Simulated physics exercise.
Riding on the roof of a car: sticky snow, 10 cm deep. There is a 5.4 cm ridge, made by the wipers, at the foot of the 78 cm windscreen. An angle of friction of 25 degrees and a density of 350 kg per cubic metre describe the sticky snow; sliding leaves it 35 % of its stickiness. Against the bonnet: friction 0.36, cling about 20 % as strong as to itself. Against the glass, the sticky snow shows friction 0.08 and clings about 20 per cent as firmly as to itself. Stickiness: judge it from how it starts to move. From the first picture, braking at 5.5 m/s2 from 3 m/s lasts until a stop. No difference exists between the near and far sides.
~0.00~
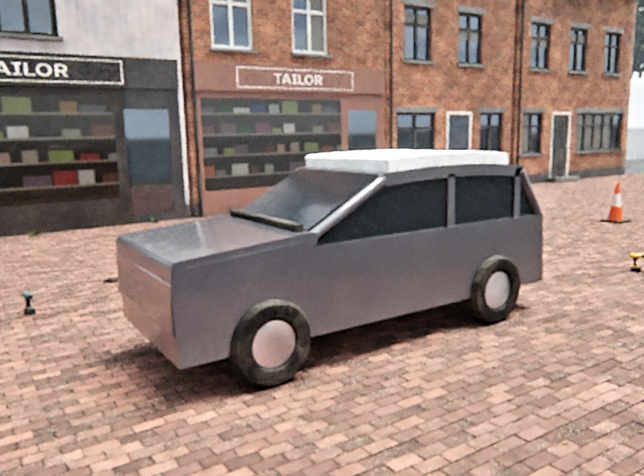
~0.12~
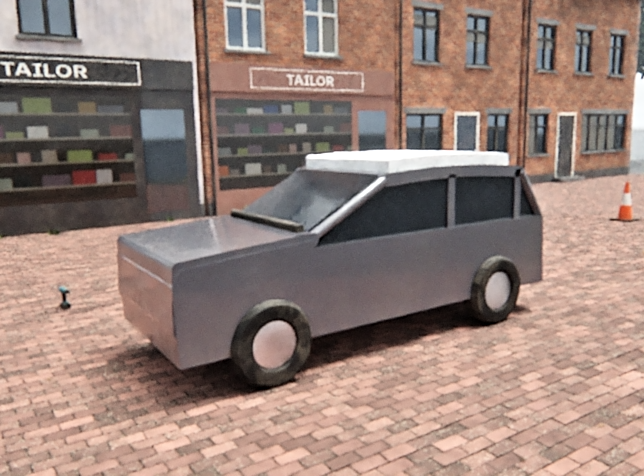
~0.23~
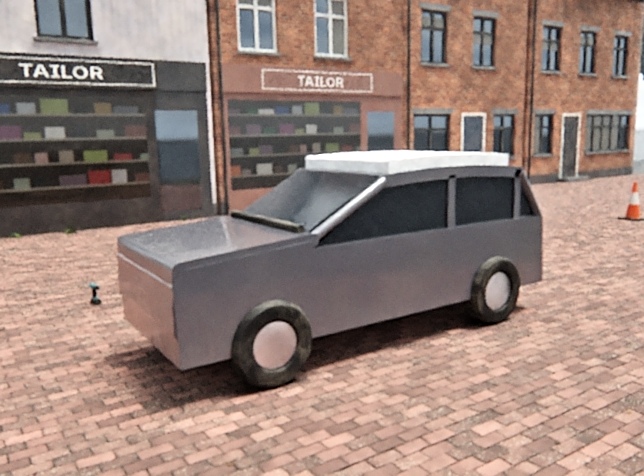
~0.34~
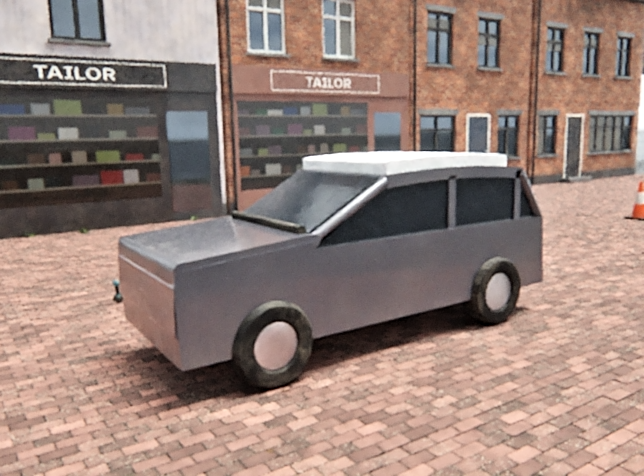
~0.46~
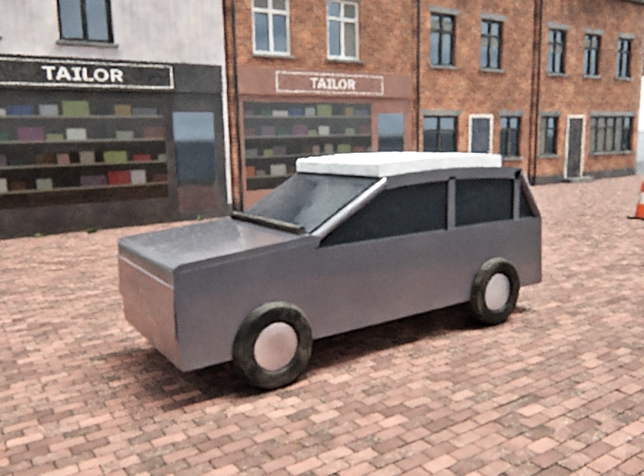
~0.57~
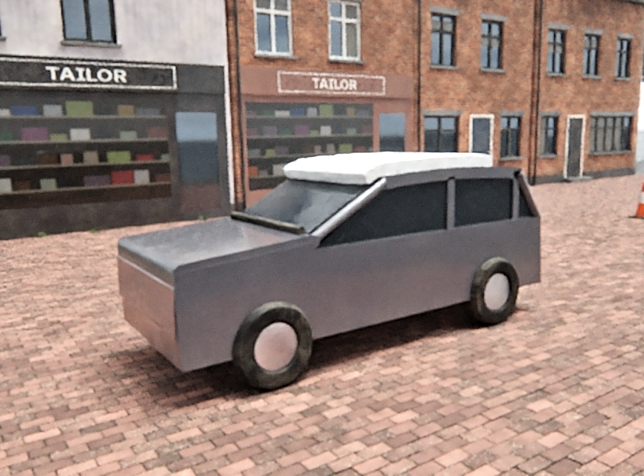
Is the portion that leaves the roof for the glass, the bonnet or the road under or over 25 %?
Portion to the glass, the bonnet or the road sits past 25 %.
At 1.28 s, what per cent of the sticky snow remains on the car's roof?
That comes to about 45 per cent.
After 0.90 s, 61 % of the snow is on the roof, 35 % on the glass, 4 % on the bonnet and none has gone off the nose.
After 1.28 s, 43 % of the snow is on the roof, 33 % on the glass, 23 % on the bonnet and none has gone off the nose.
After 1.66 s, 41 % of the snow is on the roof, 29 % on the glass, 29 % on the bonnet and none has gone off the nose.
After 2.05 s, 41 % of the snow is on the roof, 29 % on the glass, 29 % on the bonnet and none has gone off the nose.
After 2.20 s, at the end, 41 % of the snow is on the roof, 29 % on the glass, 29 % on the bonnet and none has gone off the nose.
